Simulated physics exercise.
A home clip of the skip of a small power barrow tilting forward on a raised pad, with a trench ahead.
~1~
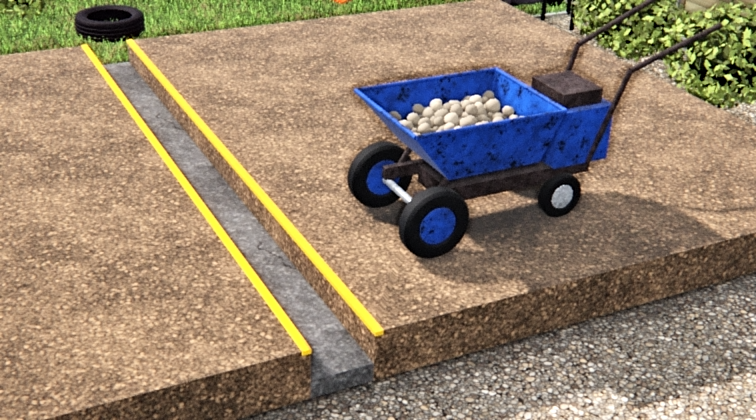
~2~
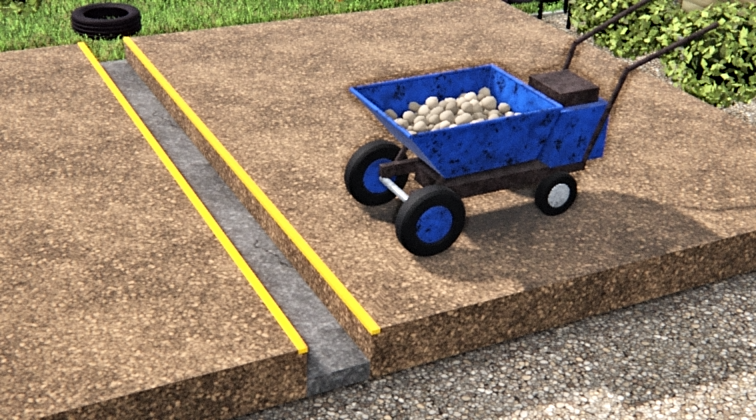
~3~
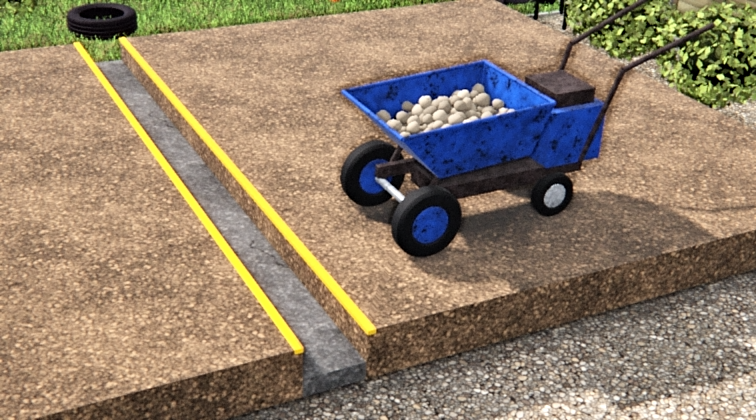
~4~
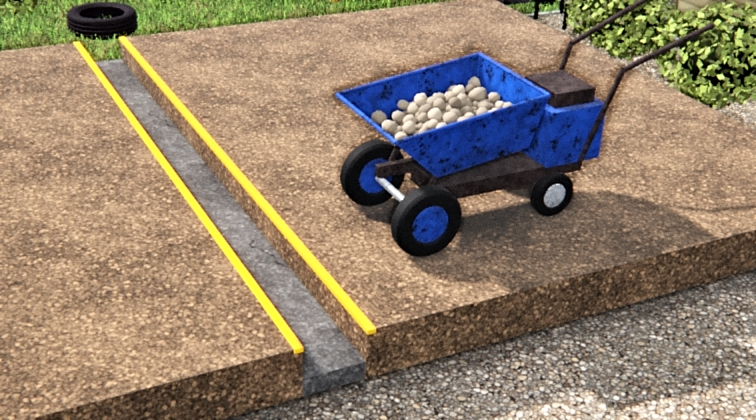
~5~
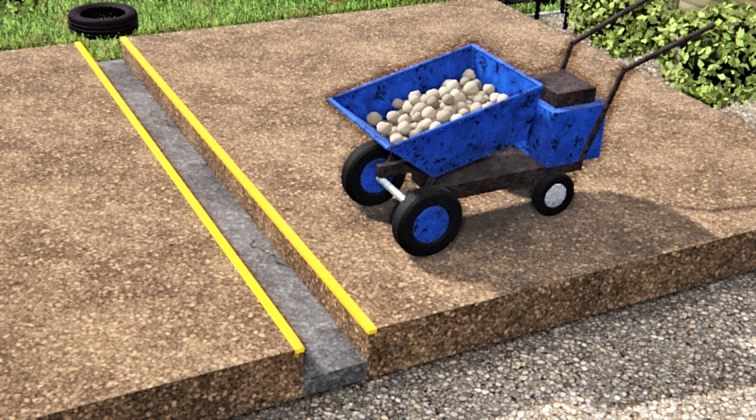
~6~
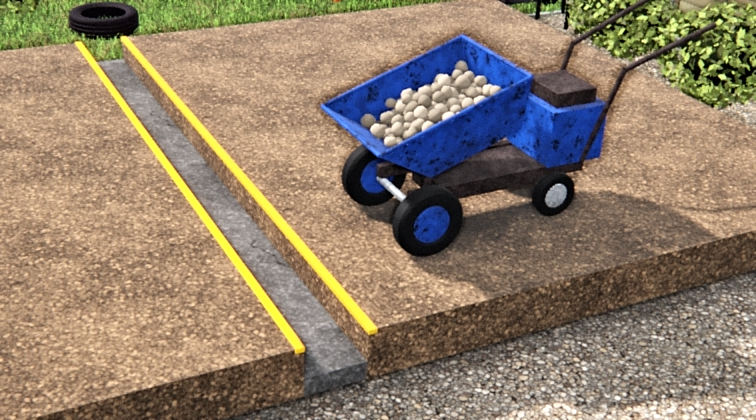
On a raised brown pad with a yellow-edged trench across it, a small blue power barrow stands to the right, its skip level and loaded with pale river pebbles. The view shifts very slightly, then the skip tilts gradually forward, its lip lowering toward the left while the wheels stay put.
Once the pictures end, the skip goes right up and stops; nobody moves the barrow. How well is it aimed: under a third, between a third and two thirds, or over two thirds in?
The trench ends with over two thirds of it.
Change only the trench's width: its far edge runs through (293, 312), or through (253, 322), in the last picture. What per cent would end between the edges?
Roughly 80 per cent, and 100 per cent.
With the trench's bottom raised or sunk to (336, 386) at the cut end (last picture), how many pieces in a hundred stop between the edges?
Near 100 %.
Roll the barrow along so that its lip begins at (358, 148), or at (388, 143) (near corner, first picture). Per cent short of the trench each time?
First some 0, then 0 per cent.
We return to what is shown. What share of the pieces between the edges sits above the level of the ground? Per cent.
It comes to 10 per cent or so.
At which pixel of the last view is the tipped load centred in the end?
Roughly at (274, 270).
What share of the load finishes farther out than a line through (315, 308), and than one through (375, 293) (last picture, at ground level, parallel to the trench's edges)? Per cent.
Roughly 50 per cent, and 100 per cent.
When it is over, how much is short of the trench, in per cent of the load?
About 5 per cent.
Just after the last frame, skip tipped steeply; every one in the skip.
A moment on, skip tipped right over; the larger part in the skip; roughly a quarter in or heaped over the trench; just a few falling.
Further on, skip tipped right over; about a tenth in the skip; just a few short of the trench; almost all in or heaped over the trench; just a few beyond it.
When it is over, skip tipped right over; just a few in the skip; just a few short of the trench; almost all in or heaped over the trench; just a few beyond it.
